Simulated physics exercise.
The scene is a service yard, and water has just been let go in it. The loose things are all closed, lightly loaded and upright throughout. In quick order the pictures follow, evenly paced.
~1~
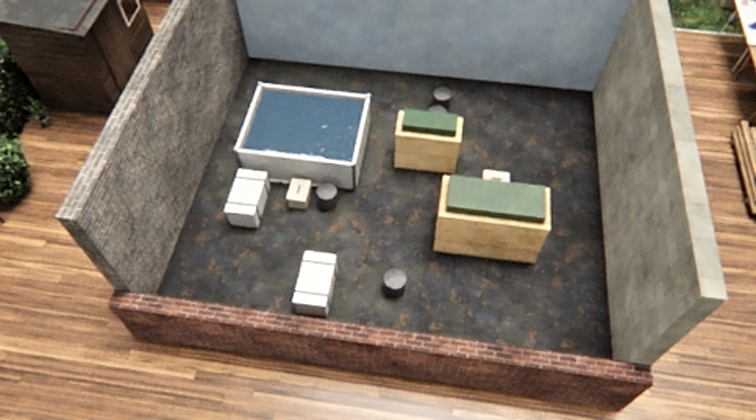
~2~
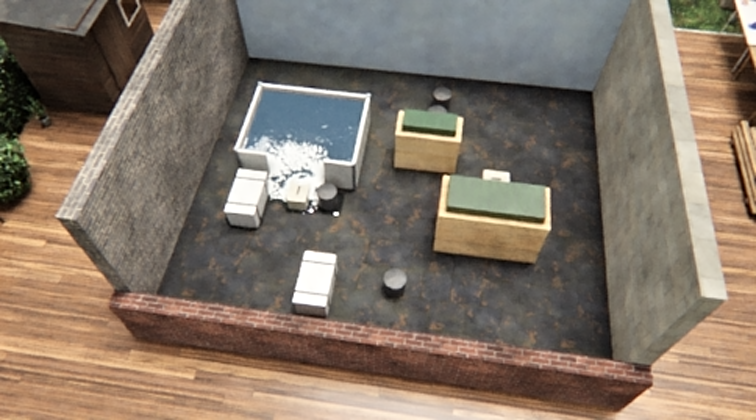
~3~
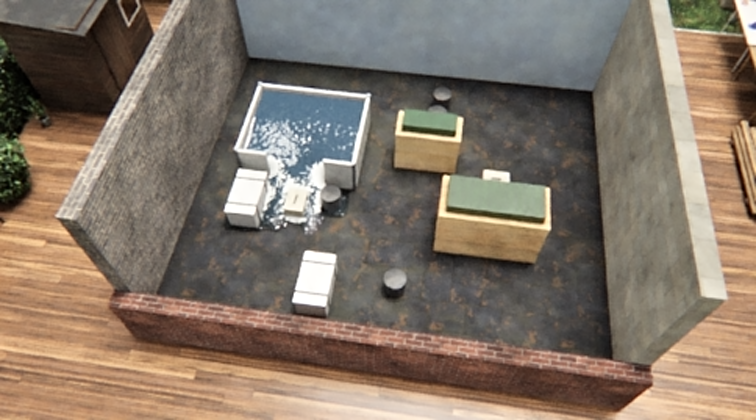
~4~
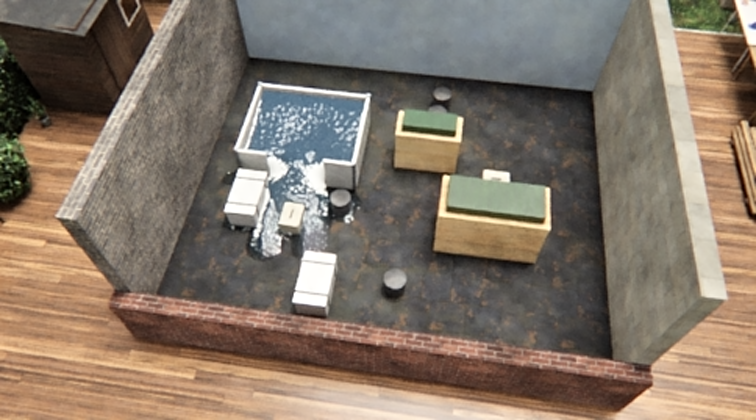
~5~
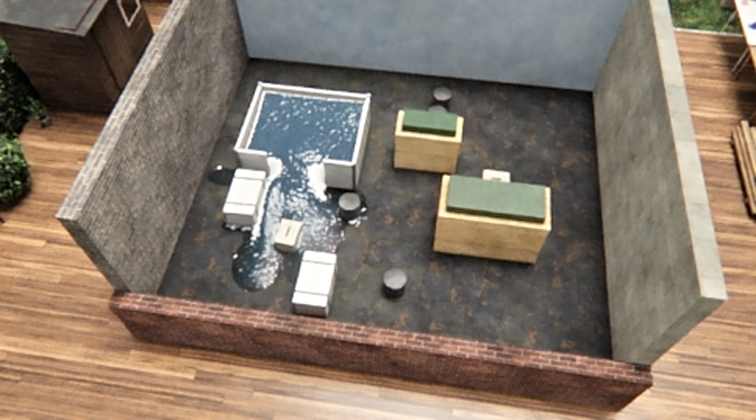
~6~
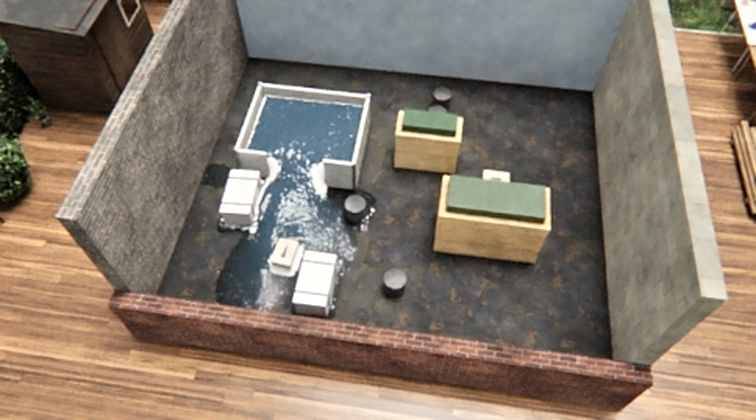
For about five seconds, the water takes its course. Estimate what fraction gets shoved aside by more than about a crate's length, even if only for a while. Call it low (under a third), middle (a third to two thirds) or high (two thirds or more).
Middle.
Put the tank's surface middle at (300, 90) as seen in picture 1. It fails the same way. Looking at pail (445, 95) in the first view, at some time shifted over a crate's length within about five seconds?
As for that object, it did not get there.
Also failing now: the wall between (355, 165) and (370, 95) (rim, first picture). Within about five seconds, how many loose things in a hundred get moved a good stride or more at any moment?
Estimate: Close to 40 per cent.
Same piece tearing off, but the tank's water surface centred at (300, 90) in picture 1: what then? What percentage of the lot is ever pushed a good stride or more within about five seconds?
It should come out close to 60 %.
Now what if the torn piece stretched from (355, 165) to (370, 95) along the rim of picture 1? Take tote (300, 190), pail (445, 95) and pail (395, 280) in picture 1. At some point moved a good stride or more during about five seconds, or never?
In the order asked: Never gets that far, then goes the distance, then goes the distance.
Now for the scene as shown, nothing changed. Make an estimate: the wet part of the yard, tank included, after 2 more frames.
My guess is around 20 per cent.
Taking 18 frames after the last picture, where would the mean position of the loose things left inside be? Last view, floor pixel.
I'd say roughly (399, 210).
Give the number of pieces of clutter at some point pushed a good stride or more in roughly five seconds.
Number: 5.
A moment on, 2 of 8 are well off their spots; 0 afloat.
Next, 5 of 8 are well off their spots; 1 afloat.
Later, 5 of 8 are well off their spots; 1 afloat.
In the end, 5 of 8 are well off their spots, and 5 have been at some point; 0 afloat.
